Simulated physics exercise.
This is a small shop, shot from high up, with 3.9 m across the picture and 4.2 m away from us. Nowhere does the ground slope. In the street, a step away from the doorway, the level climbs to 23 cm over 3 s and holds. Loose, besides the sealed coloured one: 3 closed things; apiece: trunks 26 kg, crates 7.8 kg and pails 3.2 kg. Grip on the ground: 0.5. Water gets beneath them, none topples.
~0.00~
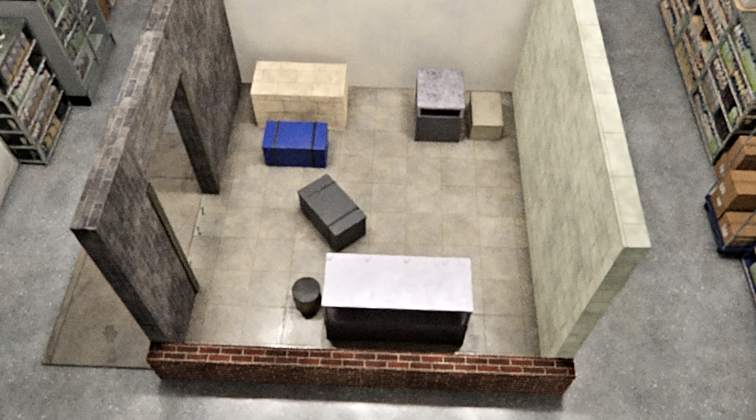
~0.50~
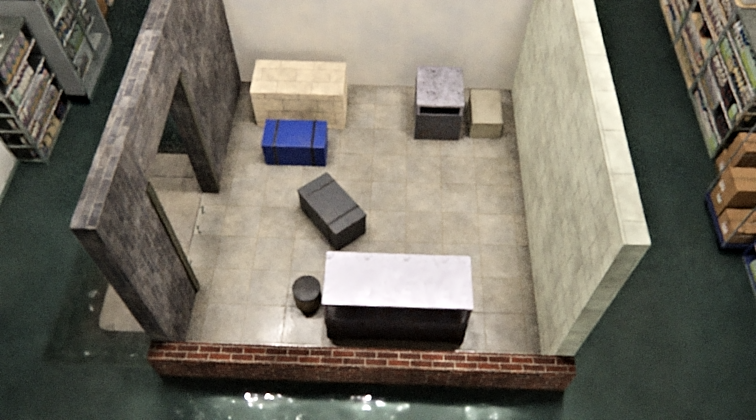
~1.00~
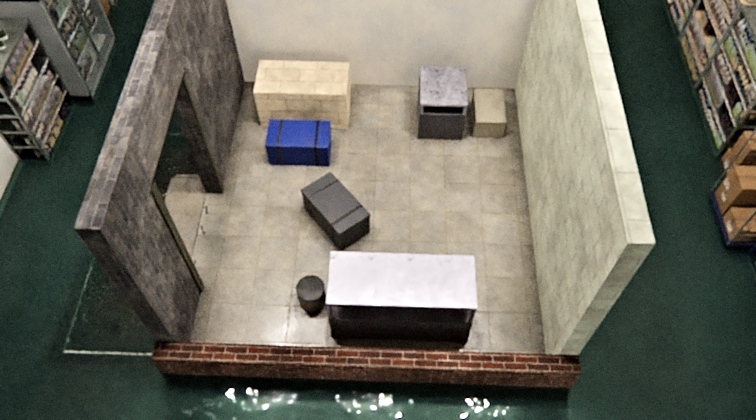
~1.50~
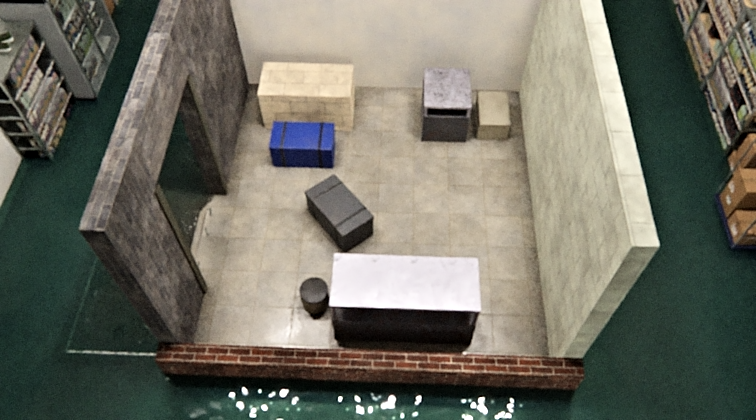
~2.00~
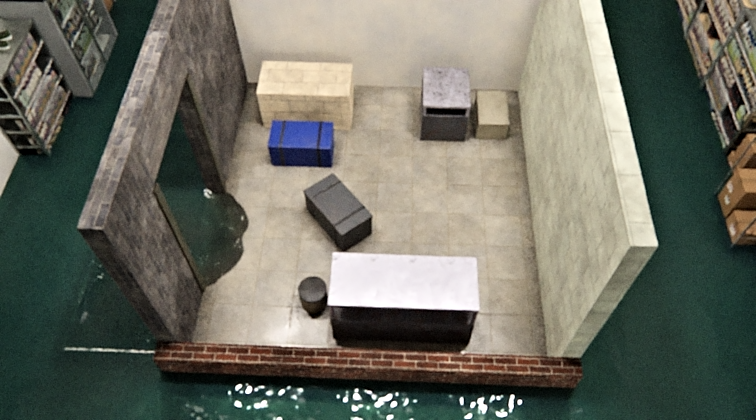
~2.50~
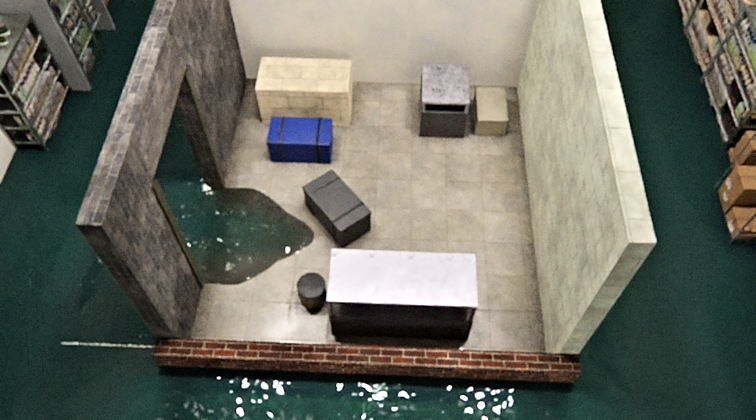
Dark green water spreads across the grey floor around a small open-topped shop, seen from high above, while the view shifts very slightly. Inside stand a pale cream block and blue trunk at back left, grey and tan boxes at back right, a dark grey box mid-floor, and a white-topped counter in front beside a dark pail. Water then enters through the left doorway and widens into a rounded pool, while the furnishings stay put.
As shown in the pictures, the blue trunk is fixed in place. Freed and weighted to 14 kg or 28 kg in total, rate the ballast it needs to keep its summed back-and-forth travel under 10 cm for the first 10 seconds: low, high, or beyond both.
High.
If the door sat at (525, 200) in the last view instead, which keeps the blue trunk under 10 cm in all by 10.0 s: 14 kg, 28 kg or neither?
In that case neither load is enough.
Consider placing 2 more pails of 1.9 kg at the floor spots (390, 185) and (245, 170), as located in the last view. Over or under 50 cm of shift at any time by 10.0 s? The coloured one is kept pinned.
In the order given, beyond the mark and then within the mark.
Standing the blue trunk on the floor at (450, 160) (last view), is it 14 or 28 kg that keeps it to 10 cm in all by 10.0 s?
So neither weight works.
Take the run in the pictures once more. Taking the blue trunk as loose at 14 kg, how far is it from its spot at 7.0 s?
About 10 cm.
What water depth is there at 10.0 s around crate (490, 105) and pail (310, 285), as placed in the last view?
First about 15 cm, second about 8 cm.
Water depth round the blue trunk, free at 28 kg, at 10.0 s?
5 cm, roughly.
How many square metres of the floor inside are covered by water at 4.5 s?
Flooded: Near 8.0 m2.
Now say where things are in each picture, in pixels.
The blue trunk at (295, 135), on the bottom; 0.0 m2 under water; 0 of 4 have shifted, in the first picture.
The blue trunk at (295, 133) rests on the ground; water covers 0.0 m2; 0 of 4 have shifted, in the second picture.
The blue trunk at (298, 133), on the bottom; water covers 0.0 m2; 0 of 4 have shifted, in the third picture.
The blue trunk at (302, 135), on the bottom; water covers 0.0 m2; 0 of 4 have shifted, in the fourth picture.
The blue trunk at (301, 134) rests on the ground; water covers 0.3 m2; 0 of 4 have shifted, in the fifth picture.
The blue trunk at (300, 130), on the bottom; 1.1 m2 under water; 0 of 4 have shifted, in the sixth picture.
After 3.5 s the blue trunk would be 0 cm from its start with 14 kg and 0 cm from its start with 28 kg; 1 cm of water round it then.
After 4.5 s the blue trunk would be 13 cm from its start with 14 kg and 0 cm from its start with 28 kg; 3 cm of water round it then.
After 7.0 s the blue trunk would be 13 cm from its start with 14 kg and 0 cm from its start with 28 kg; 3 cm of water round it then.
After 10.0 s the blue trunk would be 23 cm from its start with 14 kg and 0 cm from its start with 28 kg; 5 cm of water round it then.
